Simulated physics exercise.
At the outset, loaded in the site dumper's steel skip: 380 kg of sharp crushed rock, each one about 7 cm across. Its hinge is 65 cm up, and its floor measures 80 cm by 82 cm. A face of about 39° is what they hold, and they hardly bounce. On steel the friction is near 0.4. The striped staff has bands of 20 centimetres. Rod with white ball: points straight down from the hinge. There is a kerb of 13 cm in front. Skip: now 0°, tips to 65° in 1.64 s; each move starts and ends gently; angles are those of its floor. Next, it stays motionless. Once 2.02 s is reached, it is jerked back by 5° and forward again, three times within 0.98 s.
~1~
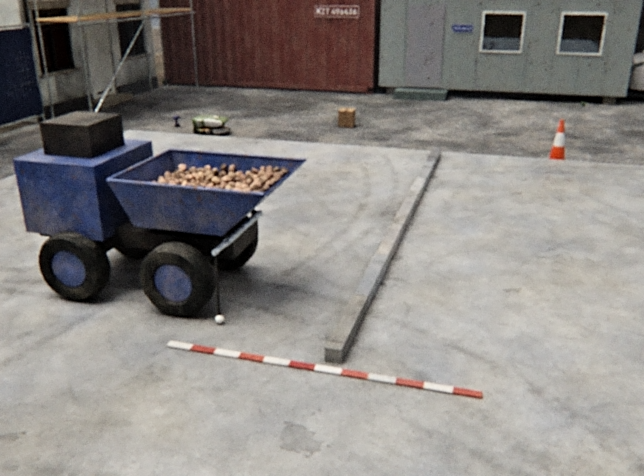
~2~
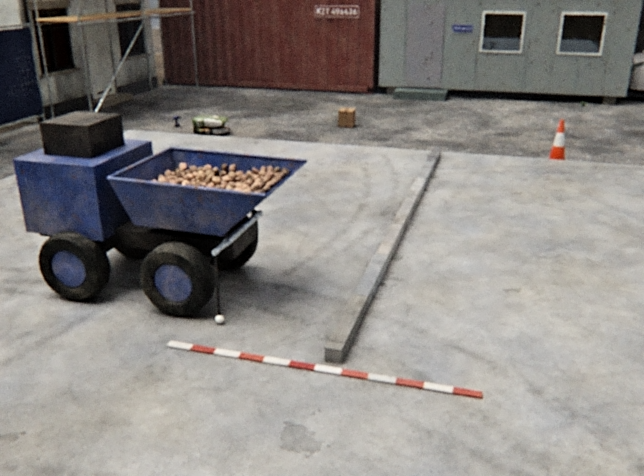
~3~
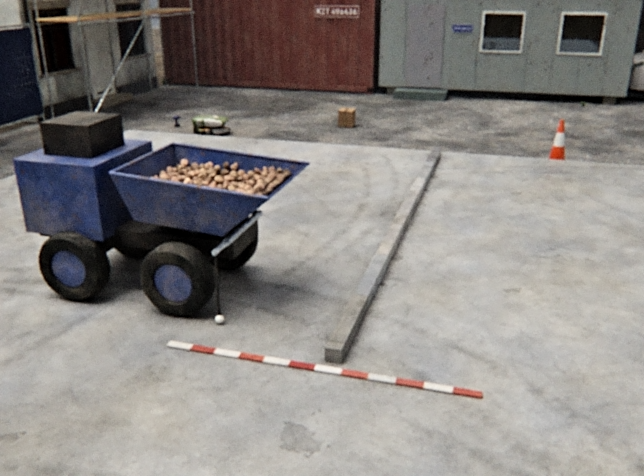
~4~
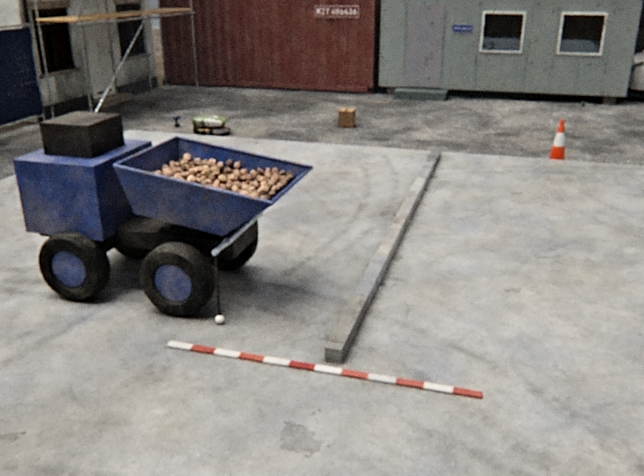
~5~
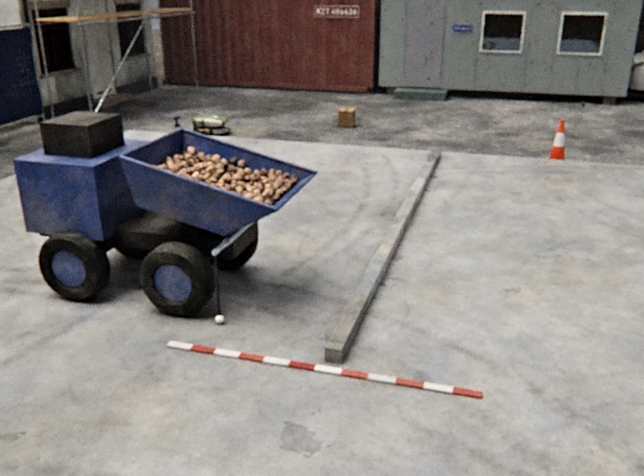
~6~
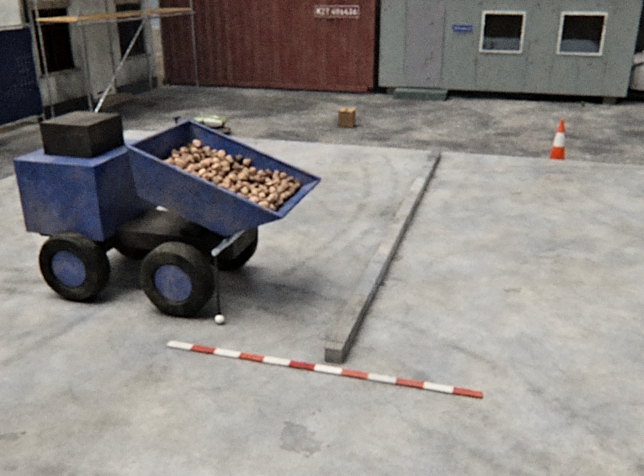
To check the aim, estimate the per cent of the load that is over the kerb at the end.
I would say roughly 15 per cent of the load.
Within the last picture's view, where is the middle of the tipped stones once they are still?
Somewhere near pixel (334, 296).
A little later the floor is at 55°; 100 % in the skip; the foremost stones are at (300, 227).
Then the floor is at 65°; 90 % in the skip, 10 % on this side of the kerb; the foremost stones are at (336, 291).
Later still the floor is at 65°; 14 % in the skip, 69 % on this side of the kerb, 17 % over the kerb; the foremost stones are at (452, 322).
In the end the floor is at 65°; 0 % in the skip, 83 % on this side of the kerb, 17 % over the kerb; the foremost stones are at (452, 322).
